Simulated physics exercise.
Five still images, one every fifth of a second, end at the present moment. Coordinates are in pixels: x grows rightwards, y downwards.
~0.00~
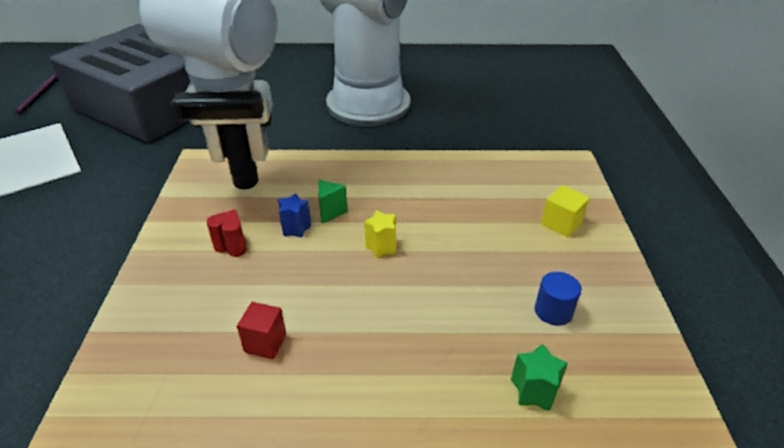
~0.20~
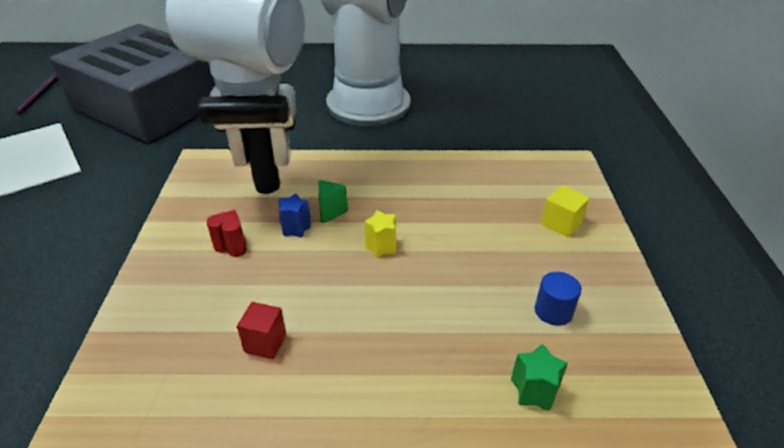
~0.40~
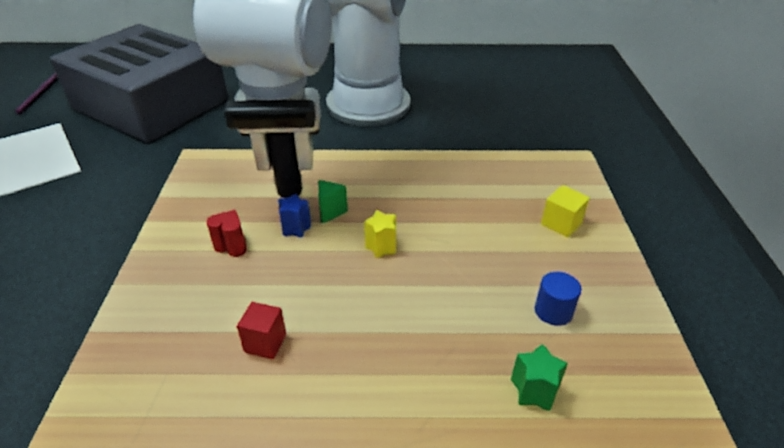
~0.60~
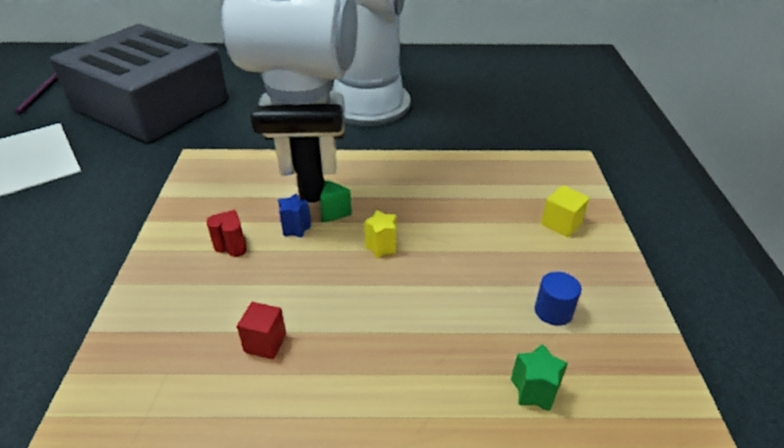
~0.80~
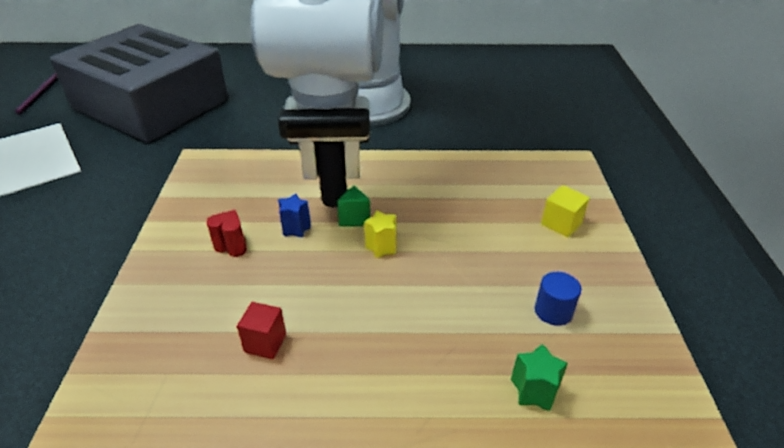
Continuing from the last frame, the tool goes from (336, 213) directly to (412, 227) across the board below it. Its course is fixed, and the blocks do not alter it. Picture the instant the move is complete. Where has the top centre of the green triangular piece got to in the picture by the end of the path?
Most likely (430, 214).
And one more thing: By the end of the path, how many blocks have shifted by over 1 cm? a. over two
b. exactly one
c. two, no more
Correct choice: B.
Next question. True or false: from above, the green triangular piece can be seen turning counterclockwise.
Answer: False.
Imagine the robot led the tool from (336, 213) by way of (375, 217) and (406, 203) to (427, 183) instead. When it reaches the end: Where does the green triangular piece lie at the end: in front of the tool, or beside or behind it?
The tool loses it on the way.
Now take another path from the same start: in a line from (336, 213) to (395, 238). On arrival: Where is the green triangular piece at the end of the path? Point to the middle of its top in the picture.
I'd expect the centre of its top face to be at (420, 218).
The first path, step by step. Halfway along, tool (374, 208); green triangular piece (393, 204), turned 20° clockwise.
At the end, tool (412, 215); green triangular piece (430, 214), turned 35° clockwise; yellow star-shaped block unmoved.
